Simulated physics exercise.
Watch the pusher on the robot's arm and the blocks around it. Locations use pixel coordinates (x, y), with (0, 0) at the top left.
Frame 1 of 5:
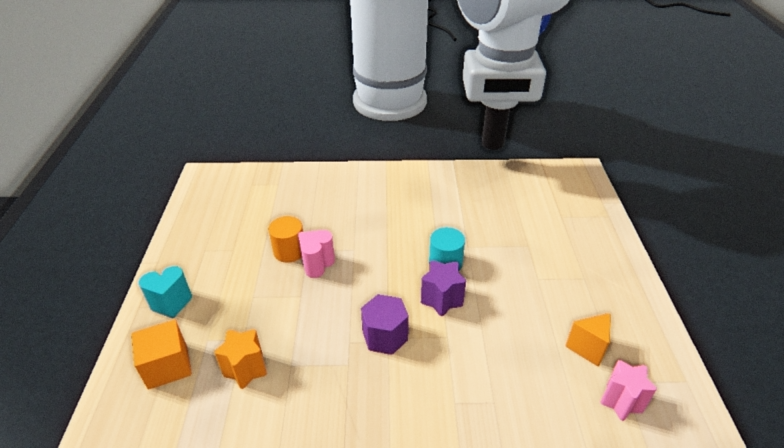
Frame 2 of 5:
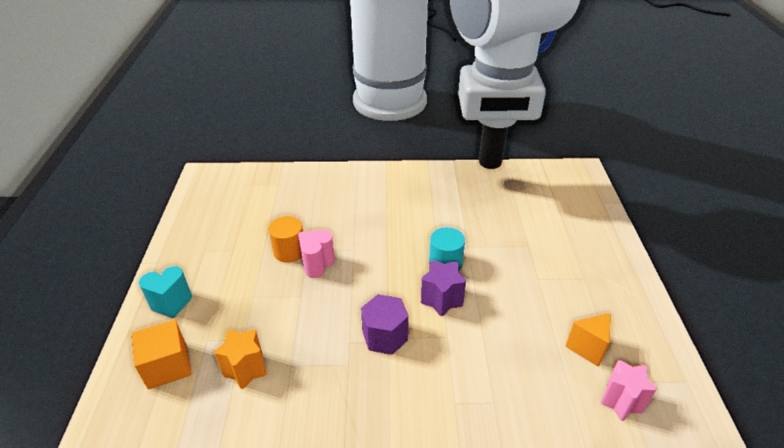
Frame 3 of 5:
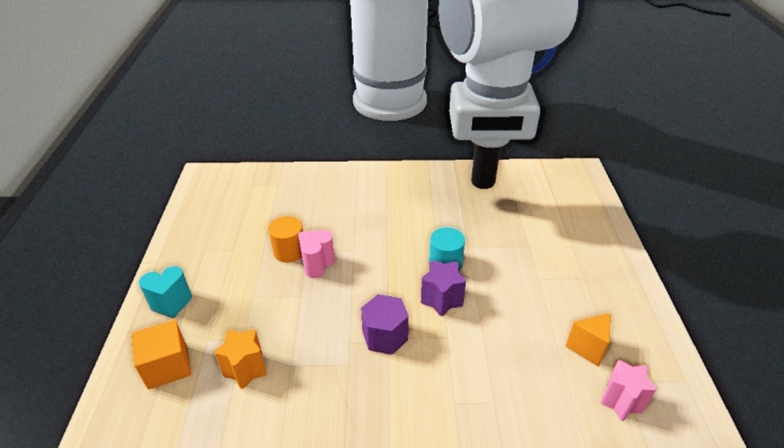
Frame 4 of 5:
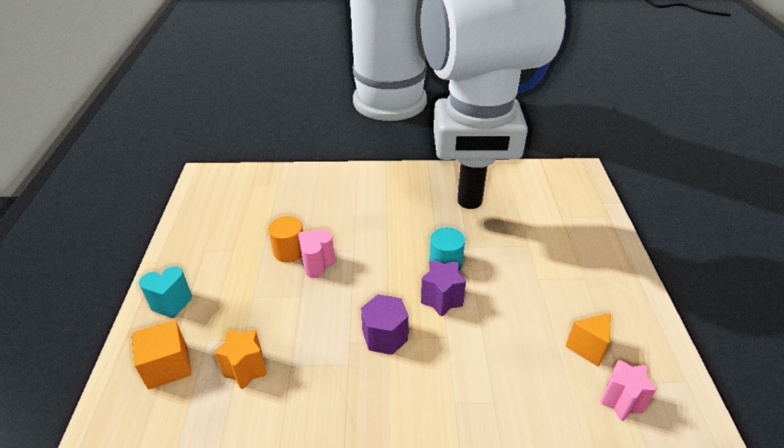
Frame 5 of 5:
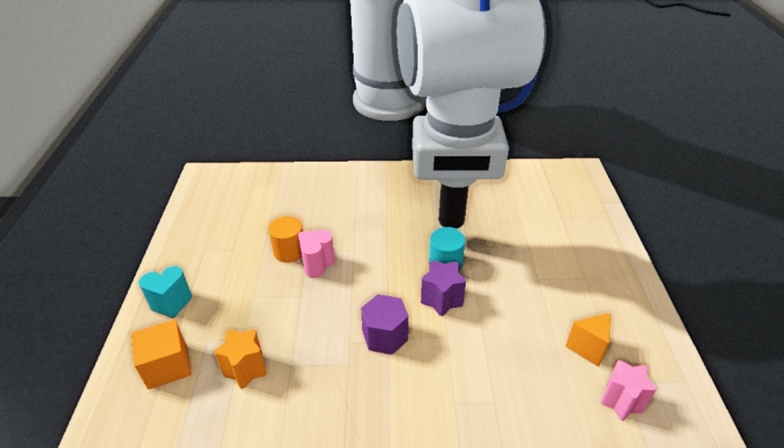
A white robot arm with a black pusher reaches over a light wooden board on a dark surface, seen from above at a fixed angle. An orange cube, star and cylinder, a turquoise heart and a pink heart sit left, a turquoise cylinder and purple star and six-sided block centrally, an orange triangle and pink star right. The pusher moves forward and left, close behind the turquoise cylinder, while every block stays still.
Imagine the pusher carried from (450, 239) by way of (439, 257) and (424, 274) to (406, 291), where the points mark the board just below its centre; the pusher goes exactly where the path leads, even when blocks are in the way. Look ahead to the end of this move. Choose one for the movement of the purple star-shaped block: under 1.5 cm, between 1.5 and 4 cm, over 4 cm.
Movement: Over 4 cm.
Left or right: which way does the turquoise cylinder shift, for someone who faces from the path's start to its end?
Seen from start to end, it moves left.
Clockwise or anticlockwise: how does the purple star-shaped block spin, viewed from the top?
The purple star-shaped block rotates counterclockwise.
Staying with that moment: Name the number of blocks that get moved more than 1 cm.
Number moved: 2.
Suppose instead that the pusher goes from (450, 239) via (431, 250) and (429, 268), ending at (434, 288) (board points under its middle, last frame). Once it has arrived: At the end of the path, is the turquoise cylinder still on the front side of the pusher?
Yes
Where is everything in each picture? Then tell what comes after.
In the first frame, pusher's lower end at (493, 145); purple six-sided block at (385, 312); purple star-shaped block at (444, 274); turquoise cylinder at (448, 238).
In the second frame, pusher at (490, 164); blocks still.
In the third frame, pusher at (483, 183); blocks still.
In the fourth frame, pusher at (470, 203); blocks still.
In the fifth frame, pusher at (451, 222); purple six-sided block at (385, 312); purple star-shaped block at (444, 274); turquoise cylinder at (448, 238).
On the path given first. Halfway along, pusher at (433, 249); purple star-shaped block at (444, 291); turquoise cylinder at (438, 265).
At the end, pusher at (407, 274); purple six-sided block still; purple star-shaped block at (450, 311), turned 45° anticlockwise; turquoise cylinder at (423, 289).
